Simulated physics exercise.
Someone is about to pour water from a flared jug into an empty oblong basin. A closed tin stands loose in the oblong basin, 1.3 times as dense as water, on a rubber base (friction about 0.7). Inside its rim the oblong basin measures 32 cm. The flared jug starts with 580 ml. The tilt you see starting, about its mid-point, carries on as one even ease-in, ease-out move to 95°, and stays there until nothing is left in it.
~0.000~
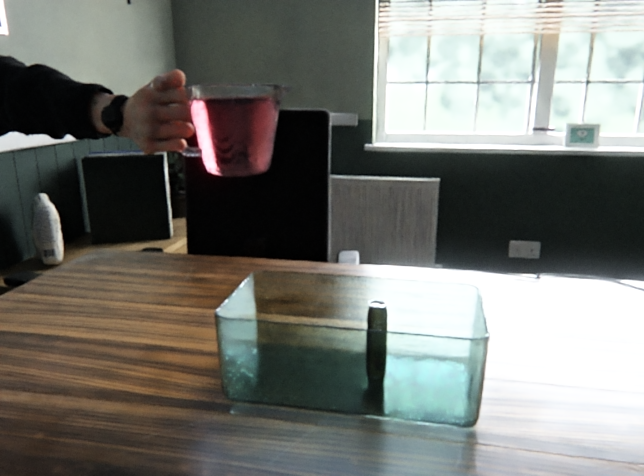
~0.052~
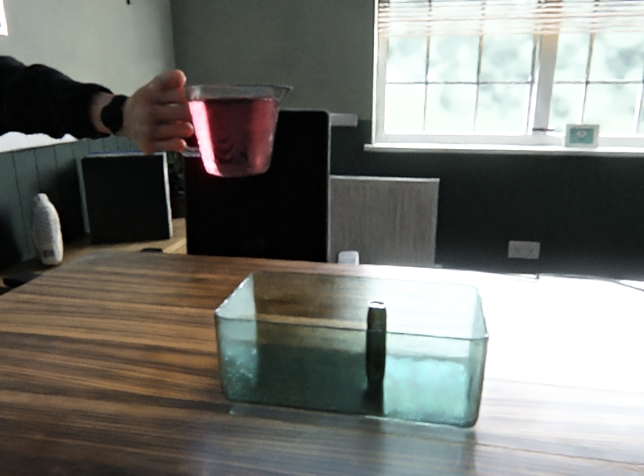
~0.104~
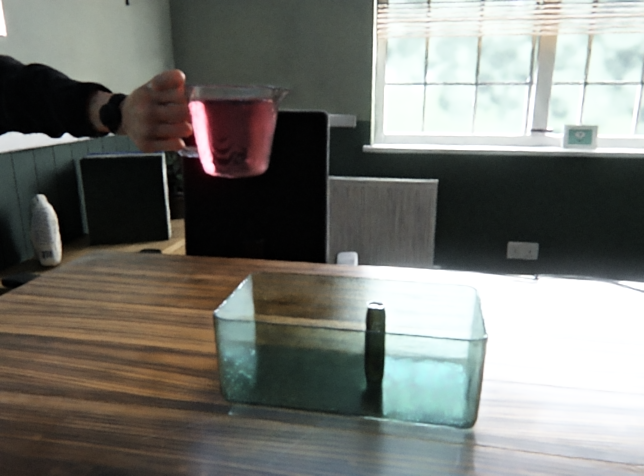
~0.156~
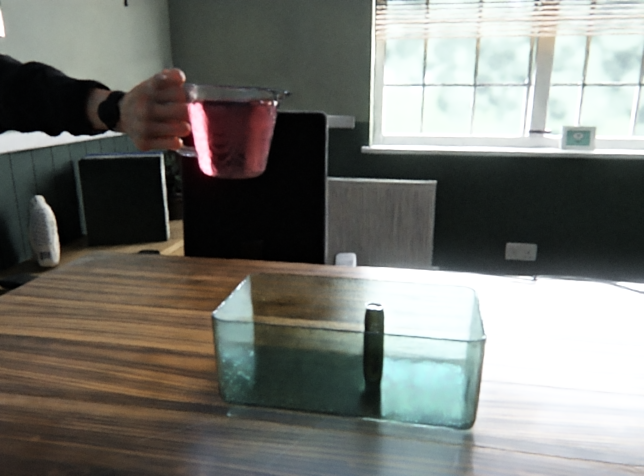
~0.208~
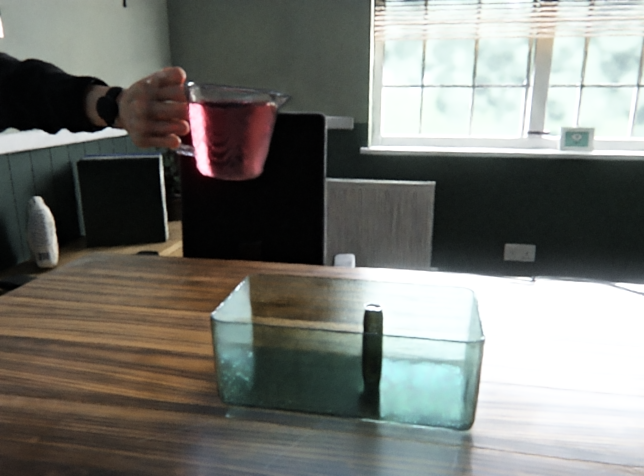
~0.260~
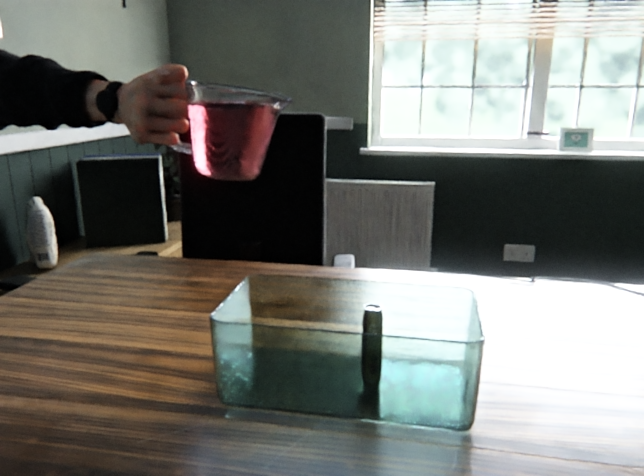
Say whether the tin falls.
The tin topples.
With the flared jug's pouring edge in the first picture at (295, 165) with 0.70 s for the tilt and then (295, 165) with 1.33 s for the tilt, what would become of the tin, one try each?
First it stays up; then it stays up.
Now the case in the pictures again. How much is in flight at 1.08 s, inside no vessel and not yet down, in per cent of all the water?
Some 26 per cent.
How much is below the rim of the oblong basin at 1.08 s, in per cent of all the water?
About 50 per cent.
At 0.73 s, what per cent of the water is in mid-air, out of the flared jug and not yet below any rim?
Near 20 in a hundred.
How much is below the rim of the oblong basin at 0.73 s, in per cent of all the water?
Some 4 per cent.
After 0.73 s the tilt is 55° and 76 per cent is still to pour; the tin stands where it began.
After 1.08 s the tilt is 87° and 24 per cent is still to pour; the tin stands 2 cm from where it began.
After 1.44 s the tilt is 95° and 1 per cent is still to pour; the tin leans 55°.
After 1.83 s the tilt is 95° and 0 per cent is still to pour; the tin lies on its side.
In the end the tin lies on its side.
